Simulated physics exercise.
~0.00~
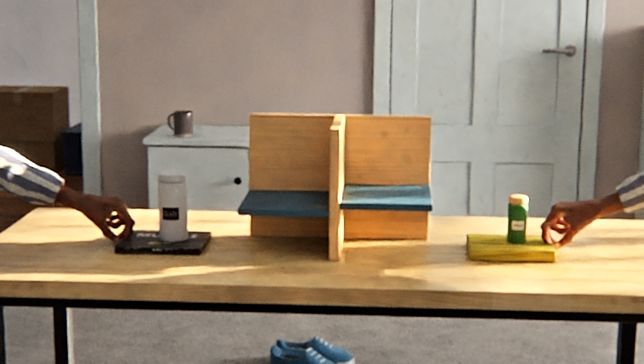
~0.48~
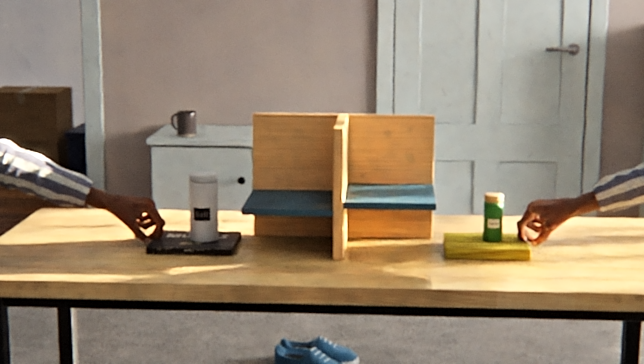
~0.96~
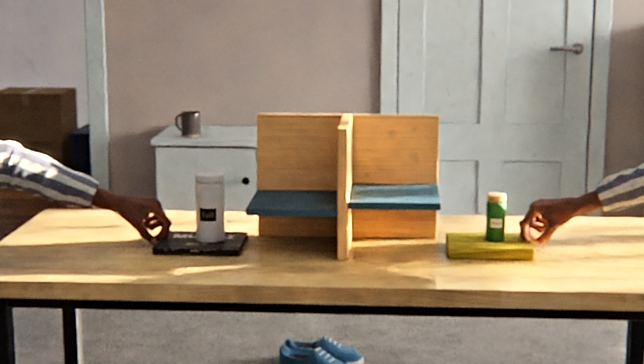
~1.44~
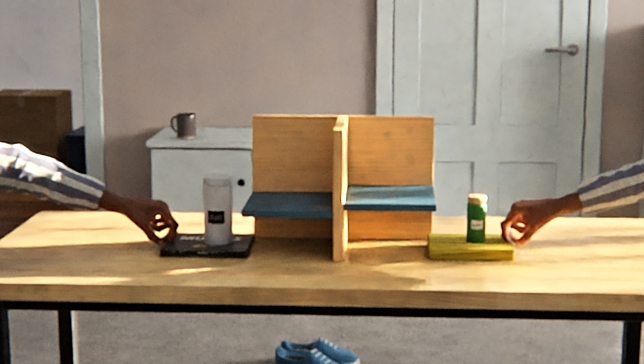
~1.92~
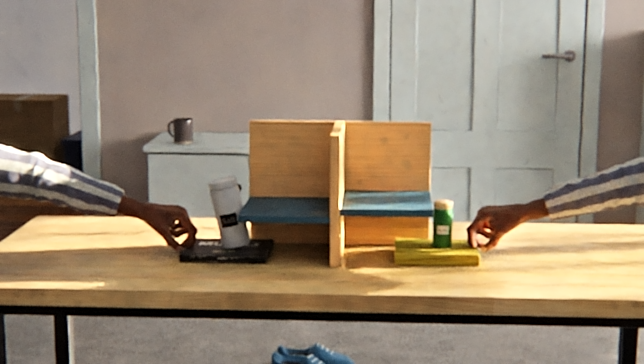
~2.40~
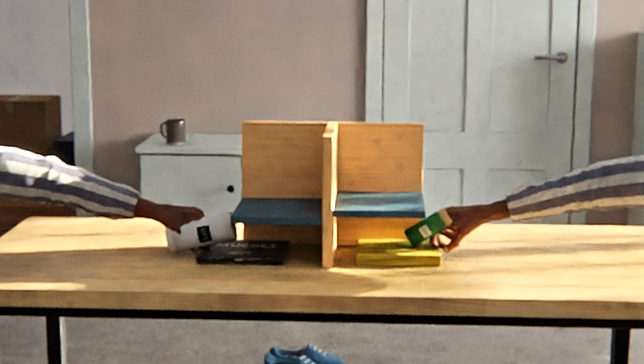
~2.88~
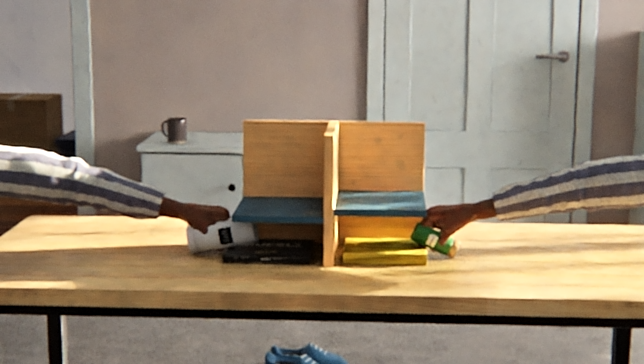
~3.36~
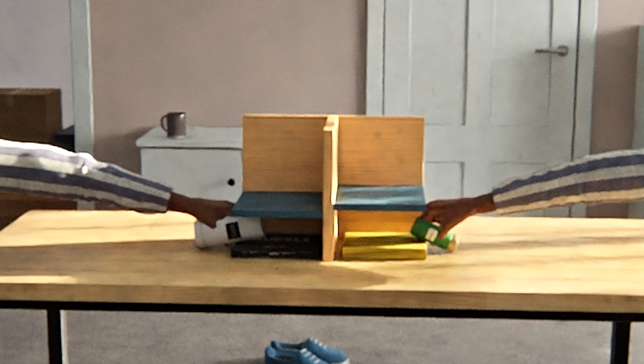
At the start, two hands in striped sleeves reach in from either side of a wooden table, holding a black packet carrying an upright white jar and a yellow board carrying an upright green shaker. Between them stands a wooden rack with a blue shelf on each side. The hands push both loads inward, and the jar begins to lean beside the left shelf. Next the jar tips onto its side while the shaker leans over. The packet and board slide on beneath the shelves, leaving the jar and shaker lying knocked back at the outer edges, beside the hands.
